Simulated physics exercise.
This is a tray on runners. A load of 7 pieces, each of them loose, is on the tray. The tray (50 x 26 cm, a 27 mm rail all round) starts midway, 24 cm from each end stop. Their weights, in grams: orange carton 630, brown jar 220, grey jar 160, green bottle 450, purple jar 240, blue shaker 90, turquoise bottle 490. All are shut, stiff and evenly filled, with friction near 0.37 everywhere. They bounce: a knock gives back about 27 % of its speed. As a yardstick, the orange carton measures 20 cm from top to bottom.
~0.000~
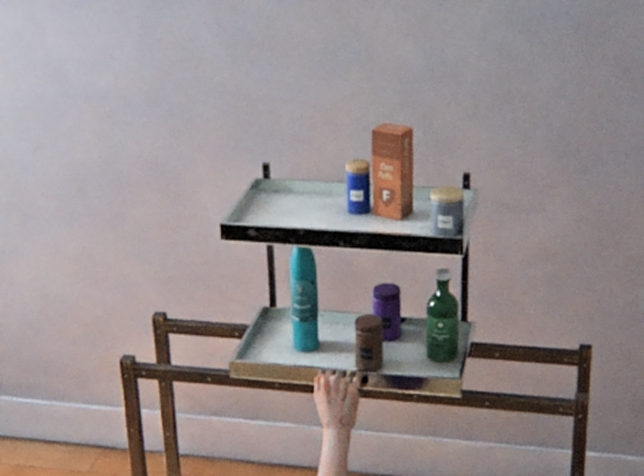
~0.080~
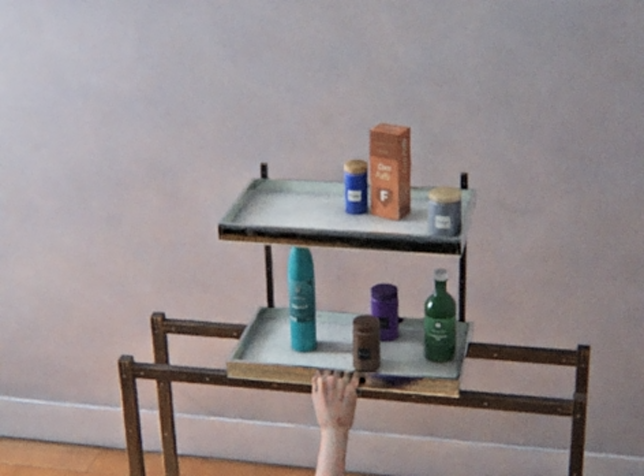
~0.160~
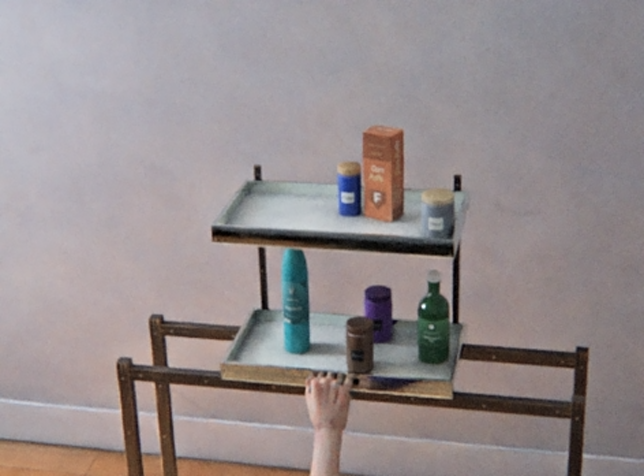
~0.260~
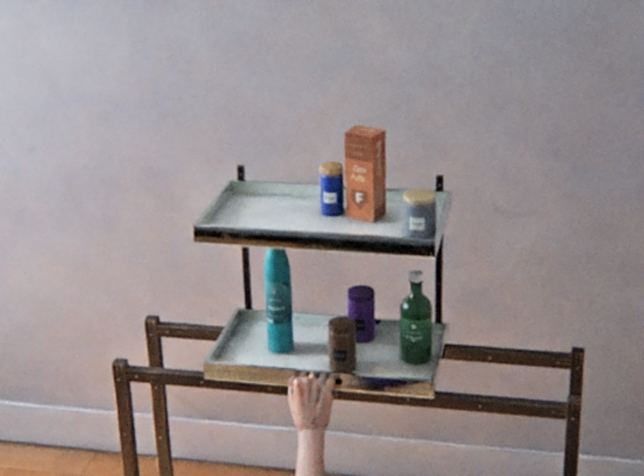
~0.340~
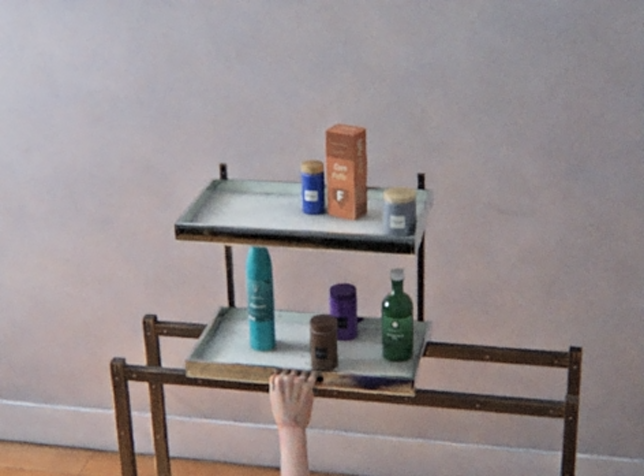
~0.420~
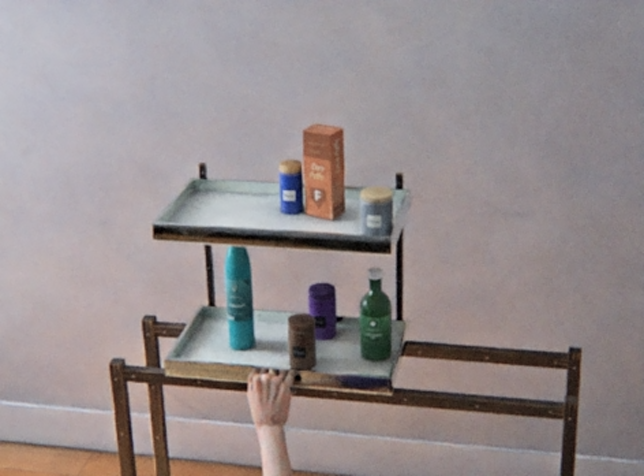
A hand slides a two-level tray of bottles, jars and a carton left along runners.
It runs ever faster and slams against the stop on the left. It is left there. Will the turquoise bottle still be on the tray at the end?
The turquoise bottle comes off the tray.
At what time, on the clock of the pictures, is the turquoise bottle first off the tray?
At about 0.8 s.
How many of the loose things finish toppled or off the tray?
In all, 2.
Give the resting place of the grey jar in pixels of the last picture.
Around (280, 206).
Around 0.62 s, tray moved 24 cm left; turquoise bottle at 5° to upright near (173, 286); brown jar shifted 4 cm; purple jar shifted 4 cm.
Around 0.72 s, tray moved 24 cm left; turquoise bottle at 29° to upright near (148, 286); blue shaker at 12° to upright; orange carton at 7° to upright.
Around 0.92 s, tray moved 24 cm left; turquoise bottle now off the tray; blue shaker at 57° to upright; orange carton at 17° to upright.
Around 1.22 s, tray moved 24 cm left; blue shaker on its side; orange carton at 11° to upright; brown jar shifted 10 cm.
Finally (2.6 s), off the tray, turquoise bottle; on their side or leaning hard on the tray, blue shaker; not toppled but over 5 cm from the start, orange carton, brown jar, grey jar, green bottle and purple jar.
